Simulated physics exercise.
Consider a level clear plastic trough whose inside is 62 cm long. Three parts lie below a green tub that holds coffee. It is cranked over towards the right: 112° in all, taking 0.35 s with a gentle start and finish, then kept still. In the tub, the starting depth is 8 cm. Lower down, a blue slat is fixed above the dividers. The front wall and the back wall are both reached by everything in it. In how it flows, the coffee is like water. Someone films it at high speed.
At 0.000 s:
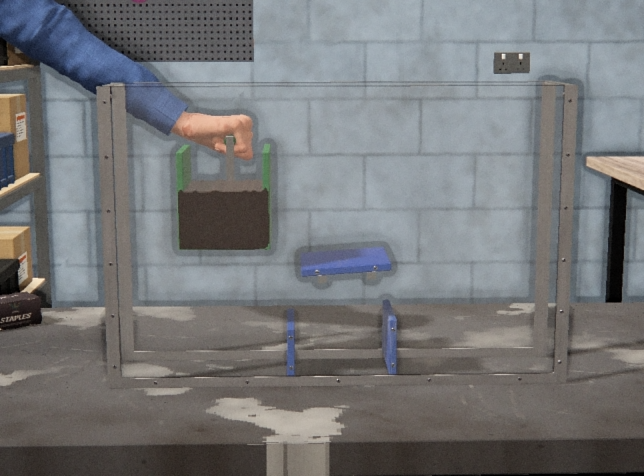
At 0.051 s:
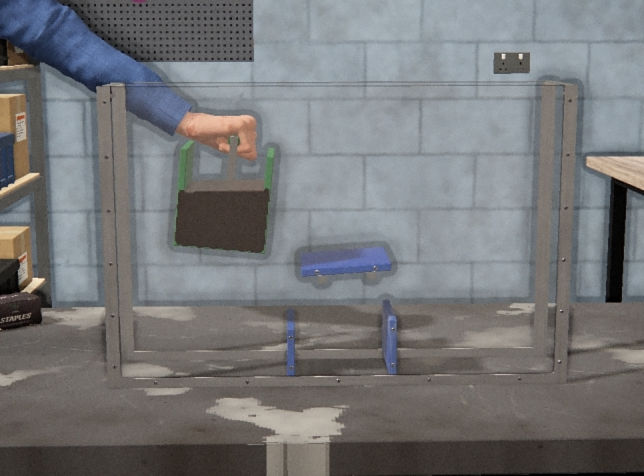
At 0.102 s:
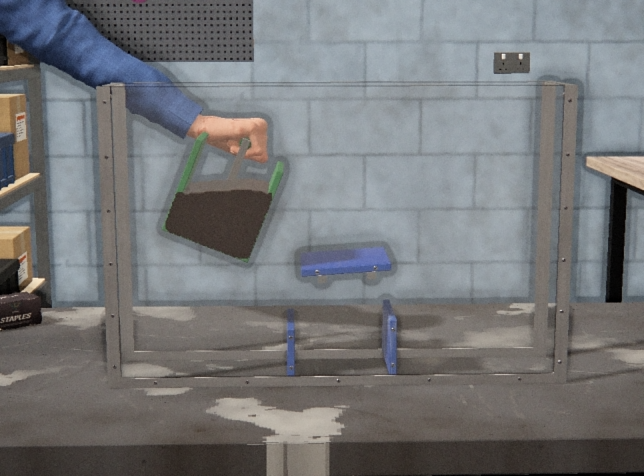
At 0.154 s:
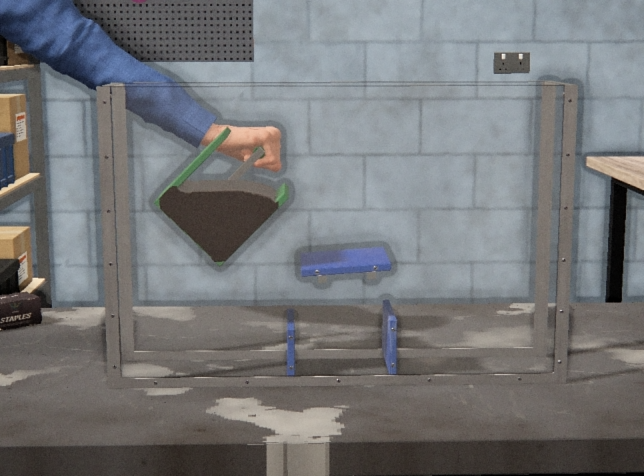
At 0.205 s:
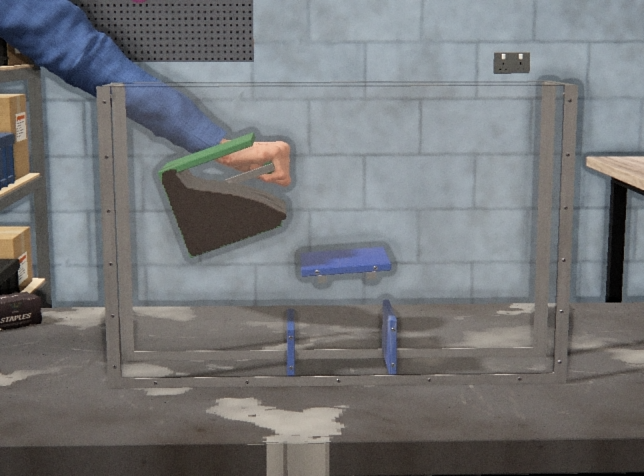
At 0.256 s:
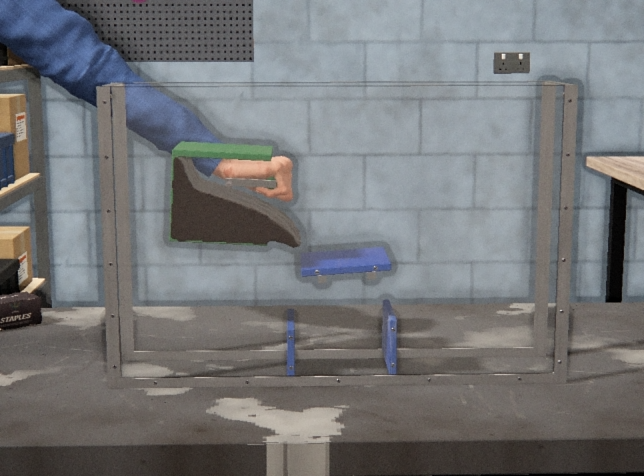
In a workshop with a pale blue block wall, a still camera looks straight at a clear, metal-framed trough on a worn grey bench. A blue-sleeved arm at left holds a green tub of dark brown liquid, above and left of a small blue wheeled cart and two upright blue dividers. The hand turns the tub clockwise onto its side, and the liquid slants, then begins running over the lip towards the cart, which stays still.
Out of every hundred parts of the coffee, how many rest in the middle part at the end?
About 80 out of 100.
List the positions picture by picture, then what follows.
The first frame shows turned 0° so far; the right rim is at (266, 154); the highest coffee is at (246, 192); divider tops at (291, 331) and (393, 322).
The second frame shows turned 6° so far; the right rim is at (270, 159); the highest coffee is at (255, 192).
The third frame shows turned 22° so far; the right rim is at (280, 173); the highest coffee is at (241, 192).
The fourth frame shows turned 45° so far; the right rim is at (285, 198); the highest coffee is at (215, 193).
The fifth frame shows turned 71° so far; the right rim is at (280, 224); the highest coffee is at (167, 178).
The sixth frame shows turned 93° so far; the right rim is at (266, 243); 10 per cent is over the lip, reaching (297, 245).
Then, 0.45 s in, 42 per cent is down, the largest part in the middle part.
Then, 0.69 s in, 67 per cent is down, the largest part in the middle part.
Then, 1.01 s in, 100 per cent is down, the largest part in the middle part.
Finally, the split from left to right is 8, 80 and 12 per cent.
